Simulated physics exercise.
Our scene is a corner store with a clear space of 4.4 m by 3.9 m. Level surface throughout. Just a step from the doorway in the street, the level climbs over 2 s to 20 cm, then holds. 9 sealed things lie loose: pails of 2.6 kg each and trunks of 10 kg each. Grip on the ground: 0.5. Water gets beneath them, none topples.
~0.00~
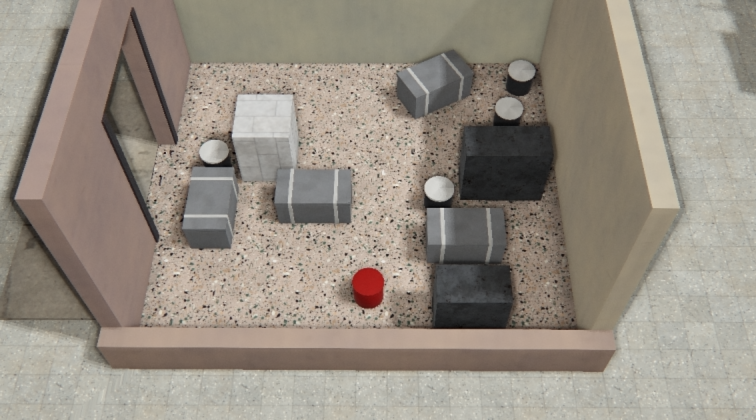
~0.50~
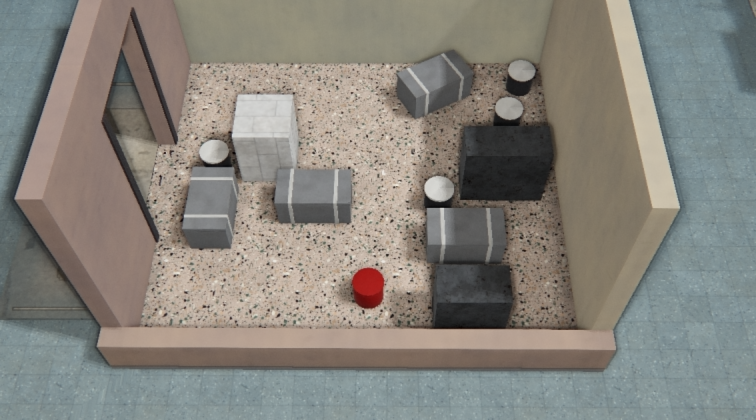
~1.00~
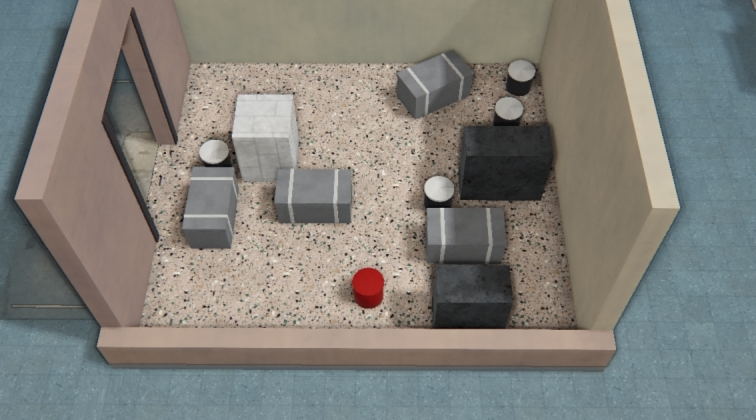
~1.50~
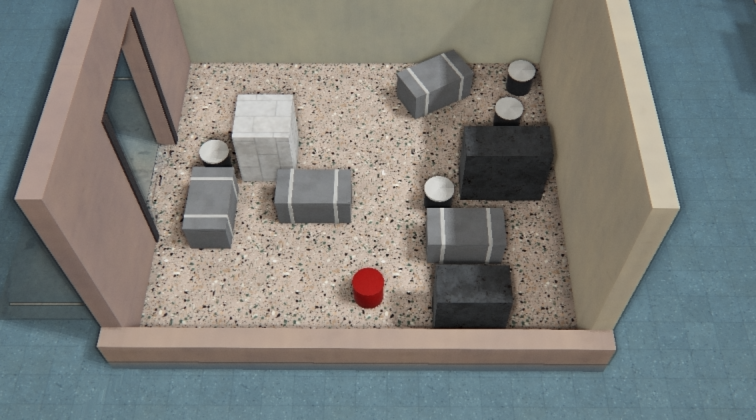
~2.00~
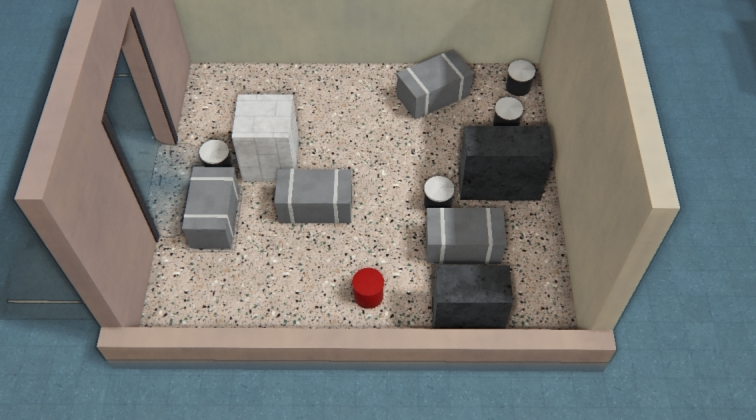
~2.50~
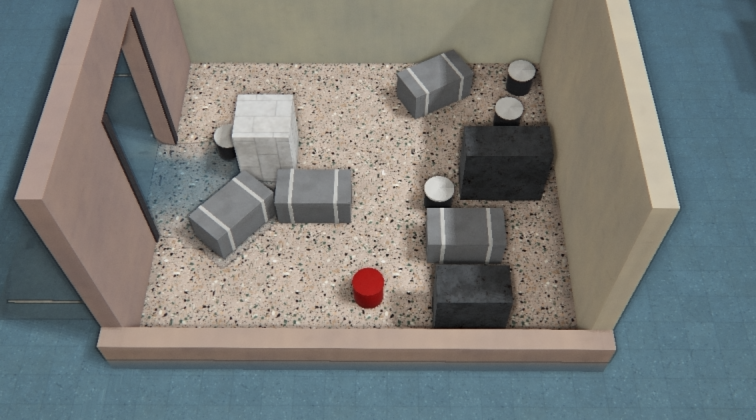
Water spread over the ground outside the store, then crept in through the doorway on the left, where a gray trunk swung askew and a nearby pail shifted slightly right.
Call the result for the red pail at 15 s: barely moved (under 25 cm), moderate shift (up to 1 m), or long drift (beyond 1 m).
Moderate shift.
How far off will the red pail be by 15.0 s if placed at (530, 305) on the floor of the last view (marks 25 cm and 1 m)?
What happens is it remains nearly in place.
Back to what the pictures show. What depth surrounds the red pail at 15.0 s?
15 cm or so.
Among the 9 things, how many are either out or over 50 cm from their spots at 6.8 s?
By my reckoning, 6.
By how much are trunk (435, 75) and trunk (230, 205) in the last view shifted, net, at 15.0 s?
200 cm, 150 cm.
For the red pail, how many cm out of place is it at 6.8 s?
Close to 60 cm.
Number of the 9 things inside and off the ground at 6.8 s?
Total: 8.
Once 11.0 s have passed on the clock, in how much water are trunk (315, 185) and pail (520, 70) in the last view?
I'd estimate 13 cm for the first and 11 cm for the second.
After 3.5 s the red pail is near (368, 282), 0.0 m from its start, aground; 0 afloat.
After 6.8 s the red pail is near (418, 319), 0.7 m from its start, afloat; 8 afloat.
After 11.0 s the red pail is near (409, 317), 0.6 m from its start, afloat; 9 afloat.
After 15.0 s the red pail is near (377, 316), 0.4 m from its start, afloat; 9 afloat.
